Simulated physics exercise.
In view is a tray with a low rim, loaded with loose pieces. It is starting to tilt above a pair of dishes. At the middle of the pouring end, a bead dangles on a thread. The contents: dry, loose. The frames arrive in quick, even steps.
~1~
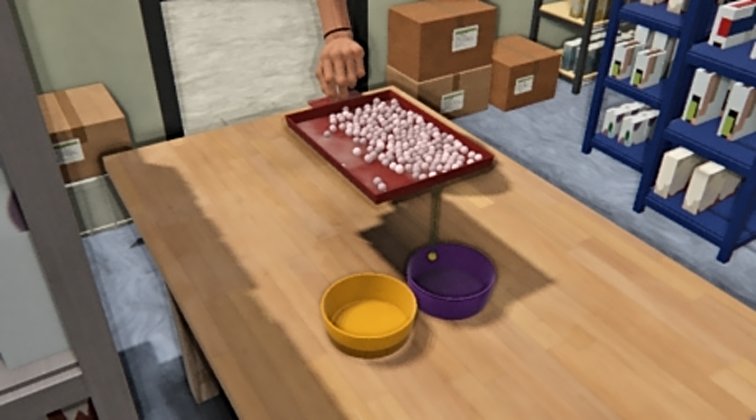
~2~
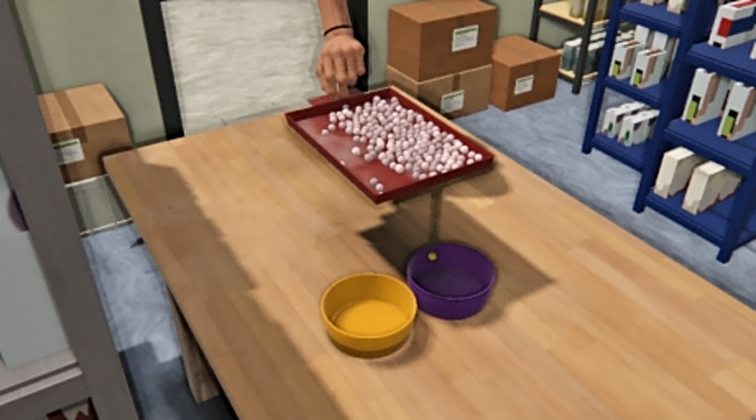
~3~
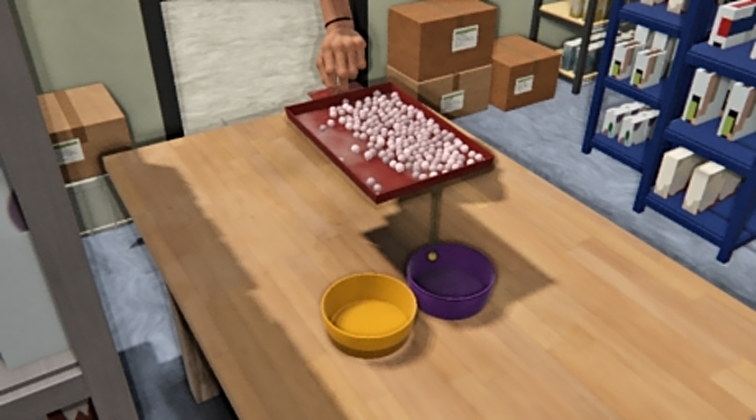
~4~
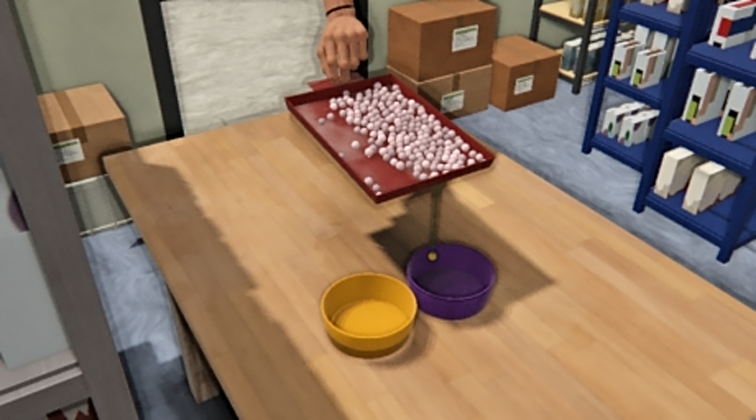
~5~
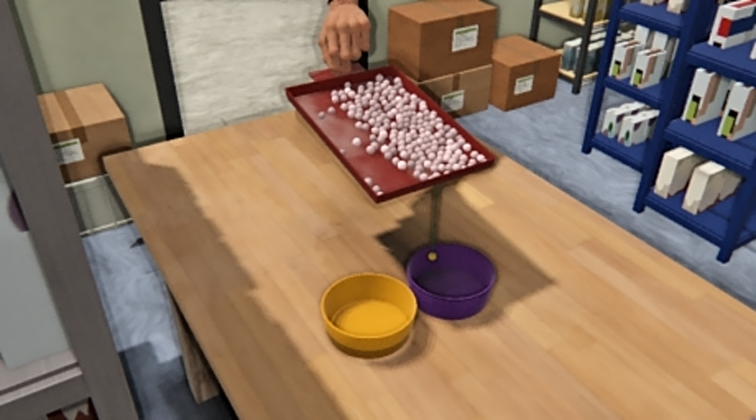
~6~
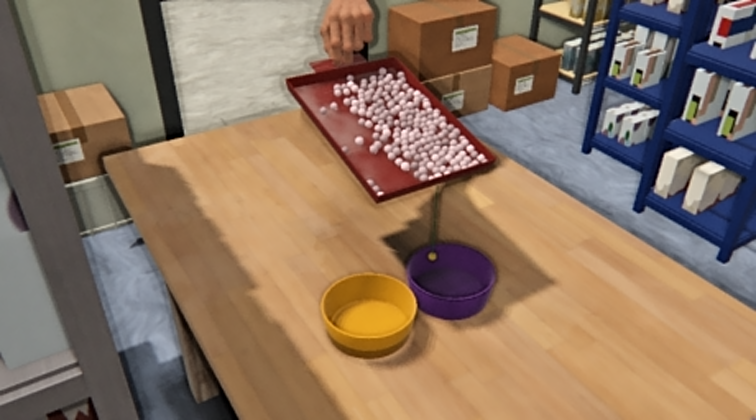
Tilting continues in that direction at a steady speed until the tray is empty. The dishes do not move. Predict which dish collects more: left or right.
I'd say most of it lands in the right one, honestly.
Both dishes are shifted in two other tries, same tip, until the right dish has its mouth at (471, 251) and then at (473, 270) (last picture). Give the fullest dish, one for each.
At the first spot the right-side one comes out ahead, at the second spot the right-side one.
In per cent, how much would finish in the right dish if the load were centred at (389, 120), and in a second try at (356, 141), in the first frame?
Roughly 50 per cent, then roughly 50 per cent.
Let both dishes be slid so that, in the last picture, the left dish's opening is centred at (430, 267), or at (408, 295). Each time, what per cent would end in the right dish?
The first gives 10 %, the second 60 %.
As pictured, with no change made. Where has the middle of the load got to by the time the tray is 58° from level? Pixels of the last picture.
Look close to (445, 158) in the last picture.
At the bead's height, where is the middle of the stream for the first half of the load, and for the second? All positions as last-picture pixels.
I'd say close to (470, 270) at first and close to (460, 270) later on.
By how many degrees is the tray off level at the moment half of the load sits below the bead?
85°.
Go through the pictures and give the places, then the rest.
The first picture shows corners of the pouring end near (377, 193) and (491, 155), level; middle of the load near (404, 137), sugar pearls; left dish near (394, 343); right dish near (477, 305); bead on its thread near (432, 256).
The second picture shows corners of the pouring end near (377, 193) and (491, 155), level; middle of the load near (403, 141).
The third picture shows corners of the pouring end near (377, 193) and (491, 156), tipped barely, level across its low end; middle of the load near (404, 133).
The fourth picture shows corners of the pouring end near (378, 193) and (492, 156), tipped a little, level across its low end; middle of the load near (405, 129), only a few on the move.
The fifth picture shows corners of the pouring end near (378, 193) and (492, 157), tipped a little, level across its low end; middle of the load near (407, 126), only a few on the move.
The sixth picture shows corners of the pouring end near (379, 193) and (493, 158), tipped a little, level across its low end; middle of the load near (410, 124), all but a few on the move; left dish near (394, 343); right dish near (477, 305).
Shortly afterwards, tray tipped steeply; all but a few on the tray; only a few in the right dish; only a few outside both; a little in the air.
Next, tray tipped right over; a little on the tray; a little in the left dish; near a third in the right dish; near a quarter outside both; a little in the air.
Some moments later, tray tipped past a quarter turn; a little in the left dish; near half in the right dish; near a third outside both.
In the end, tray tipped past a quarter turn; a little in the left dish; near half in the right dish; near a third outside both.
